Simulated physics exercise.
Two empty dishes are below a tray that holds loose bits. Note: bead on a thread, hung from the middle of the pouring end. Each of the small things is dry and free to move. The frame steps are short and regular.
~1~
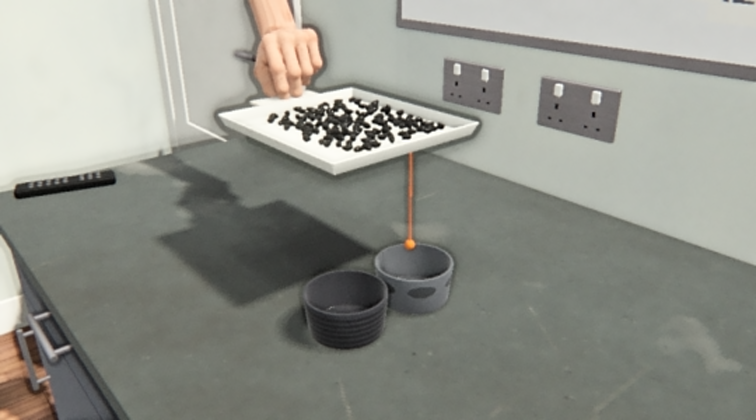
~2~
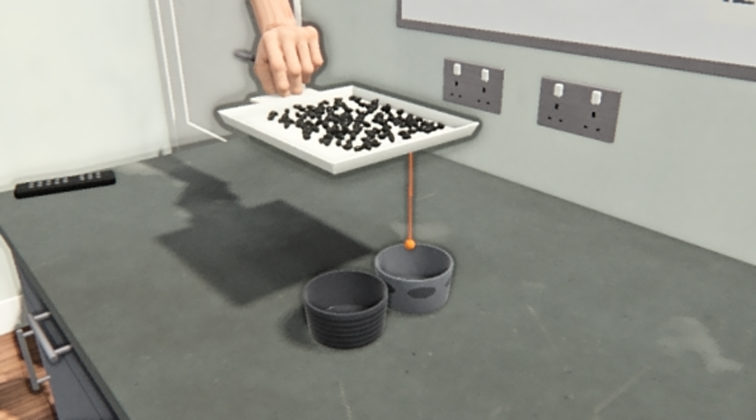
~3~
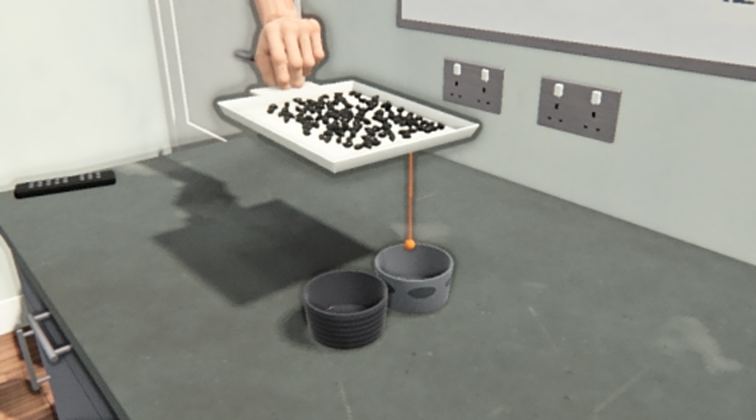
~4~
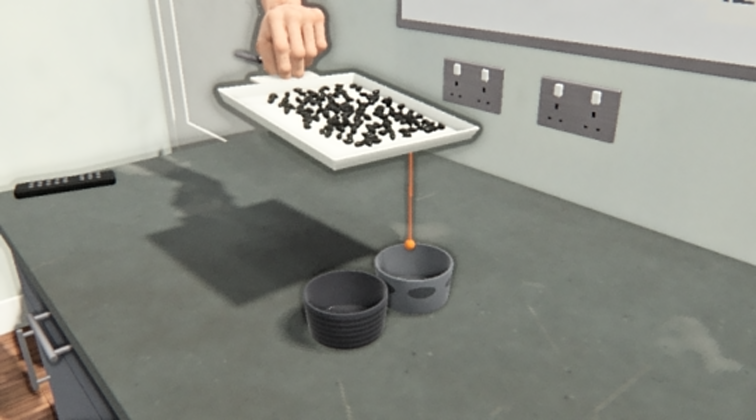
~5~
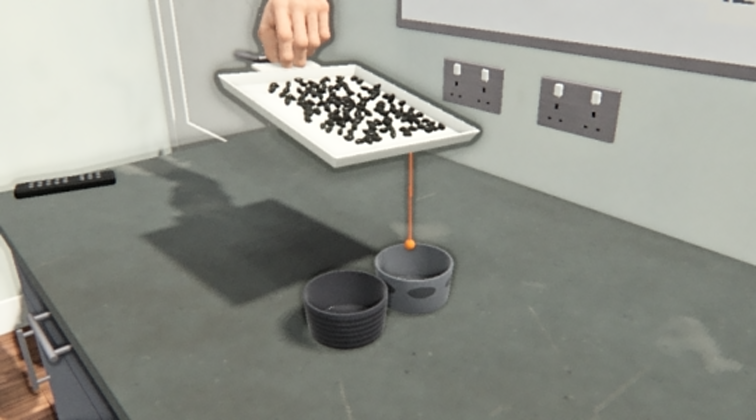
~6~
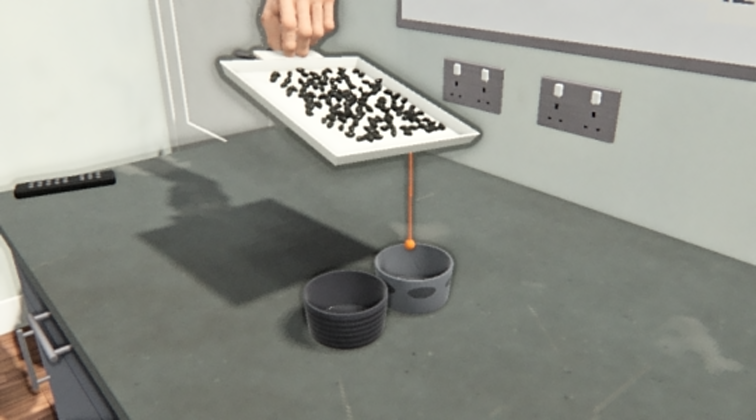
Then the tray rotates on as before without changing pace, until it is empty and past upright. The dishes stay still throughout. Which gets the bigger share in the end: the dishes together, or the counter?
The dishes are left with the minor part.
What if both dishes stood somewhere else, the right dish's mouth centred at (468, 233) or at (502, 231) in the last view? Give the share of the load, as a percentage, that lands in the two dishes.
It comes to roughly 80 per cent in one try and roughly 80 per cent in the next.
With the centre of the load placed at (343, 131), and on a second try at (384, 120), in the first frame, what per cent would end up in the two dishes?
In order, 20 % then 10 %.
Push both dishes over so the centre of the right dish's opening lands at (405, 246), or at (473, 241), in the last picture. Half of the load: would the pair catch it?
In order, they'd catch a minor share, and next a major share.
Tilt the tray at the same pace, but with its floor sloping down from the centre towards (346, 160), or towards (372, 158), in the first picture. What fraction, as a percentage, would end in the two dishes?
Near 80 % and, after that, 90 %.
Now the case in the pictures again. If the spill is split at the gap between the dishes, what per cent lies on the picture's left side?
Some 0 per cent.
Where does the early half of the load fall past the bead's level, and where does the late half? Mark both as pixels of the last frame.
(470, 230), then (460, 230).
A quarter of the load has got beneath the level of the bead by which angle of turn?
85°.
Soon after the last picture, tray tipped steeply; nearly all on the tray; a stray few in the air.
A little later, tray tipped right over; about a quarter on the tray; a small part in the right dish; about half outside both; about a quarter in the air.
Later still, tray tipped past a quarter turn; a small part in the right dish; most outside both.
At rest, tray tipped past a quarter turn; none in the left dish; a small part in the right dish; most outside both.
